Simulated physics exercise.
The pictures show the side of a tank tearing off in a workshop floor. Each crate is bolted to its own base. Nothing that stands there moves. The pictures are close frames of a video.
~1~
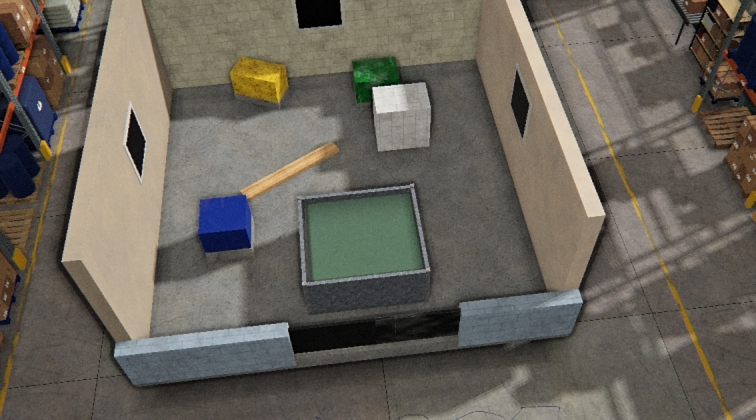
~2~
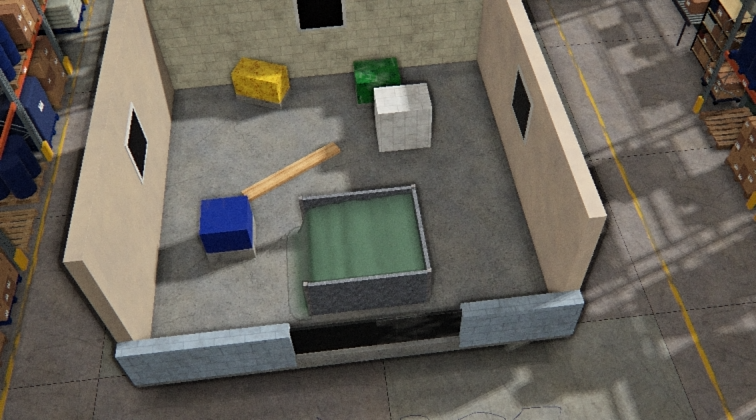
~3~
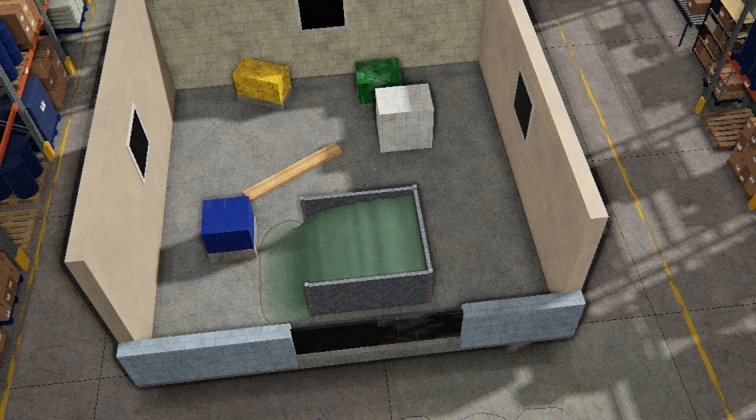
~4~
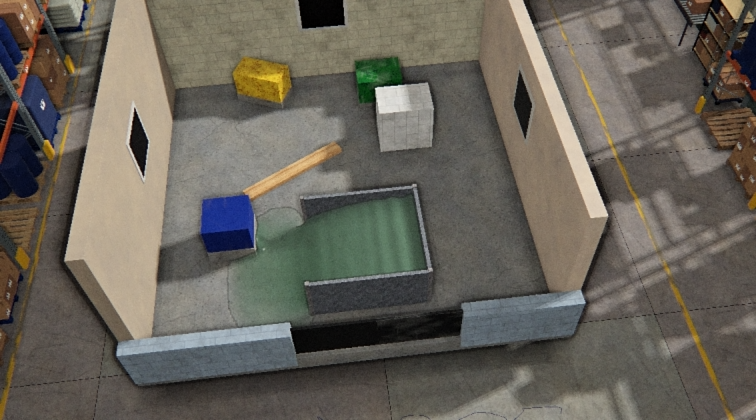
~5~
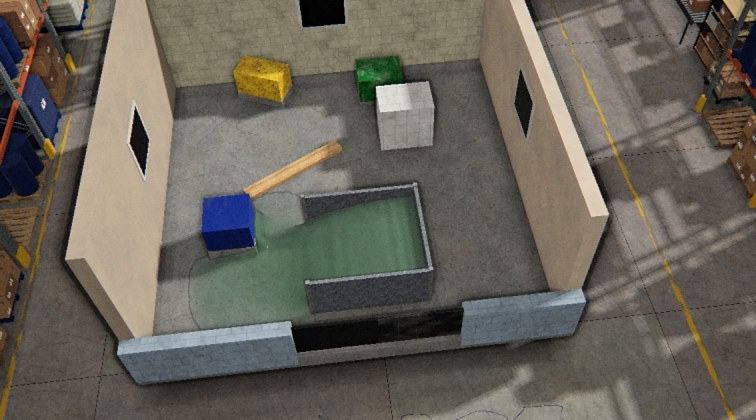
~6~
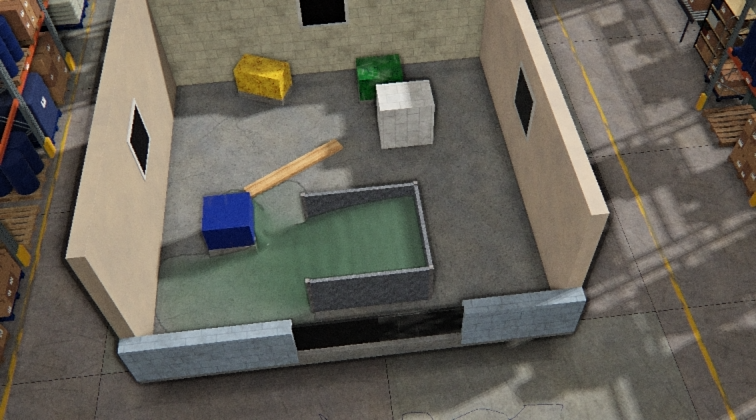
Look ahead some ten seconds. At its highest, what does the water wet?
The blue crate gets wet; the yellow crate gets wet; the green crate gets wet.
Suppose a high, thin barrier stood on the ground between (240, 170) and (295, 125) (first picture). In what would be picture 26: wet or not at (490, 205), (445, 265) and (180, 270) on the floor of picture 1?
As listed: Not flooded, not flooded, covered.
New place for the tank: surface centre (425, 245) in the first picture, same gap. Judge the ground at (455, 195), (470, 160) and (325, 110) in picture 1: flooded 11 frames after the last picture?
In turn: No water, free of water, free of water.
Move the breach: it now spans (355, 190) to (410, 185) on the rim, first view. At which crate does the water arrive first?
That is the one in green.
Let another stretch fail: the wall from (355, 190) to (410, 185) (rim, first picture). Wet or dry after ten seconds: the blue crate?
In short: The blue crate is safe.
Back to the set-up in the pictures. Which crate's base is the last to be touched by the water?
It is the green-painted one.
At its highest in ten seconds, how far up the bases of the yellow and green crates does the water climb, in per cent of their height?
Near 200 and 170 in a hundred.
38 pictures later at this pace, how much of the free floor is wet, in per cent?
About 85 per cent.
A moment on, water covers 30 % of the floor; the blue crate water round its plinth, the yellow crate not reached, the green crate not reached.
Next, water covers 45 % of the floor; the blue crate water round its plinth, the yellow crate water round its plinth, the green crate not reached.
Then, water covers 60 % of the floor; the blue crate water round its plinth, the yellow crate water round its plinth, the green crate water round its plinth.
Later, water covers 85 % of the floor; the blue crate water round its plinth, the yellow crate water round its plinth, the green crate water round its plinth.
In the end, water covers 100 % of the floor; the blue crate was topped, the yellow crate was topped, the green crate was topped.
